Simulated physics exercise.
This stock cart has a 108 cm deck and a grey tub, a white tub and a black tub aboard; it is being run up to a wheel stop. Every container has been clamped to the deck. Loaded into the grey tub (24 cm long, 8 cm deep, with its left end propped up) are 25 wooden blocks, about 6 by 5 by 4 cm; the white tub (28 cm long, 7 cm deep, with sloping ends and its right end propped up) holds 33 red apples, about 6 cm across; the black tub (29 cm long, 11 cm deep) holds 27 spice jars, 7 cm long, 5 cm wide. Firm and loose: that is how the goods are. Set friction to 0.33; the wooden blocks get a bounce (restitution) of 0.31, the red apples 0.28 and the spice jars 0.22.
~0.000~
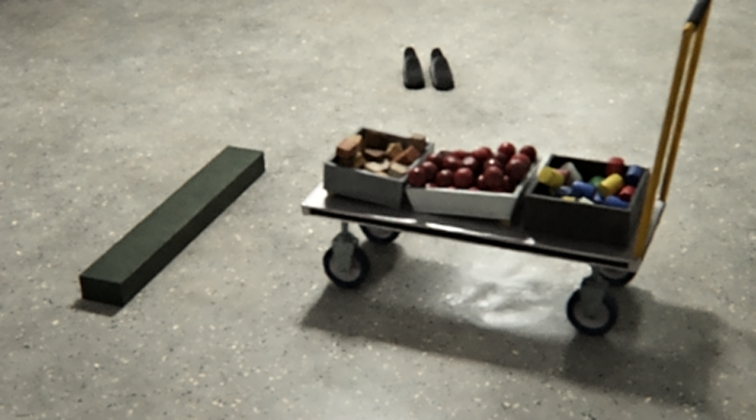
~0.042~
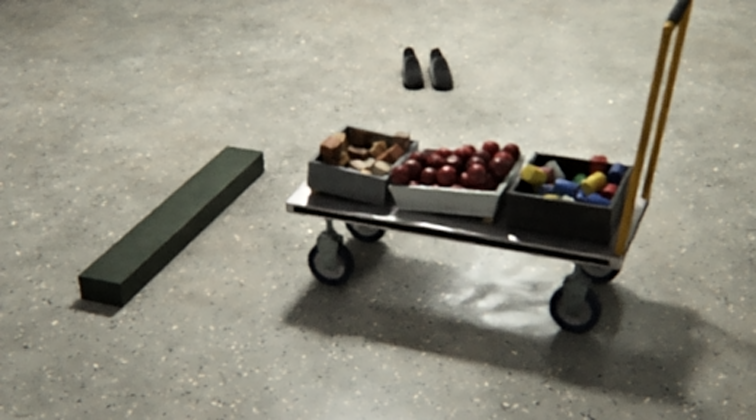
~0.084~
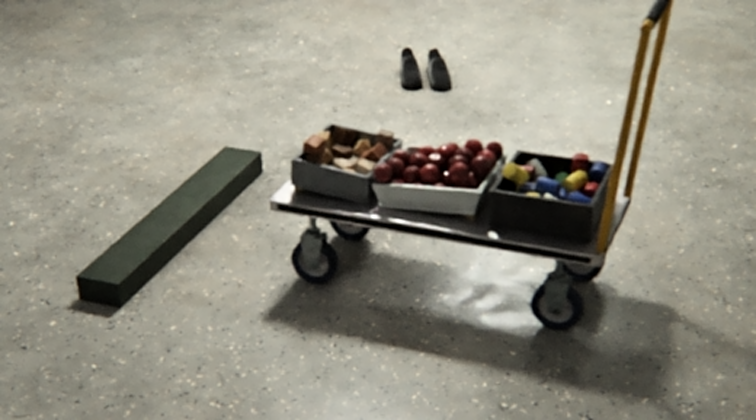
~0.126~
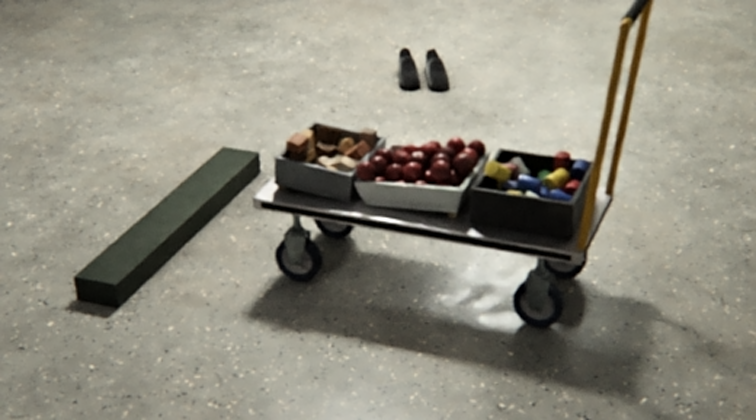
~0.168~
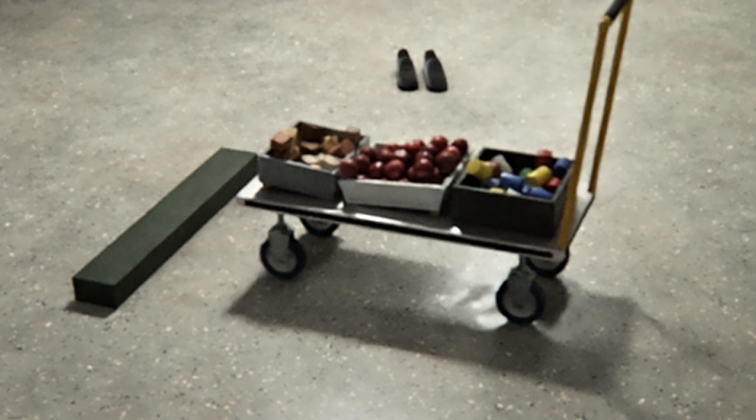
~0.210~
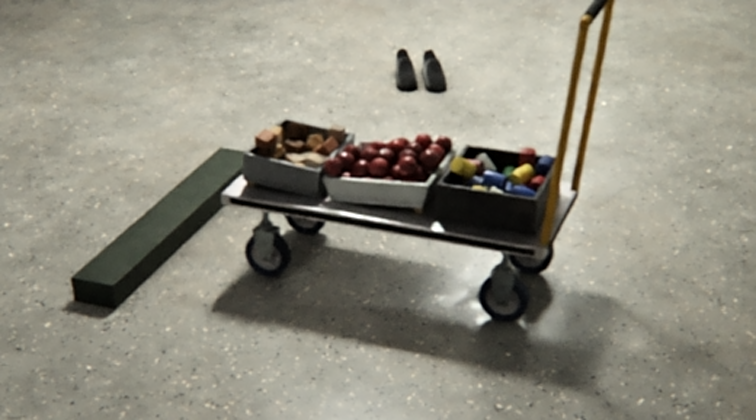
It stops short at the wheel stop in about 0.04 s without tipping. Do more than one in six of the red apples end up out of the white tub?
No.
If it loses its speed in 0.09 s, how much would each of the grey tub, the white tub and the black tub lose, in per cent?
That way you'd get grey tub at 0, white tub at 0, and black tub at 0 percent.
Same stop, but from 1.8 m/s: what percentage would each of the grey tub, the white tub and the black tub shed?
Then the grey tub sheds 10 per cent of its load, the white tub 20 per cent, and the black tub 10 per cent.
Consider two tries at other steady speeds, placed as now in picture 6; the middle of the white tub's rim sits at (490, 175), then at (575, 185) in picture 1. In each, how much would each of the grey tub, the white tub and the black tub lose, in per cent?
For the grey tub it's 0 % and then 20 %, for the white tub 0 % and then 40 %, and for the black tub 0 % and then 10 %.
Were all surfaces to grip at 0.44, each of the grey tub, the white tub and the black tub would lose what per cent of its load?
In that setup grey tub sheds 0 percent, white tub sheds 0 percent, and black tub sheds 0 percent.
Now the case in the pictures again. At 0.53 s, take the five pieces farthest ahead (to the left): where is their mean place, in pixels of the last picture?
The leading five average out near (186, 134).
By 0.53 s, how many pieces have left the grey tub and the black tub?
Estimate at that time - grey tub 1, black tub 0, give or take.
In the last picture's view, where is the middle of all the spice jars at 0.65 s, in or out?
Middle approx. (400, 176).
After 0.43 s, contact.
After 0.53 s, 1 of 25 out of the grey tub, 0 of 33 out of the white tub and 0 of 27 out of the black tub.
After 0.65 s, 1 of 25 out of the grey tub, 1 of 33 out of the white tub and 0 of 27 out of the black tub.
After 0.88 s, 1 of 25 out of the grey tub, 1 of 33 out of the white tub and 0 of 27 out of the black tub.
When it is over (at 1.38 s), 1 of 25 out of the grey tub, 1 of 33 out of the white tub and 0 of 27 out of the black tub. Asked share, 1 of 33, 3 per cent.
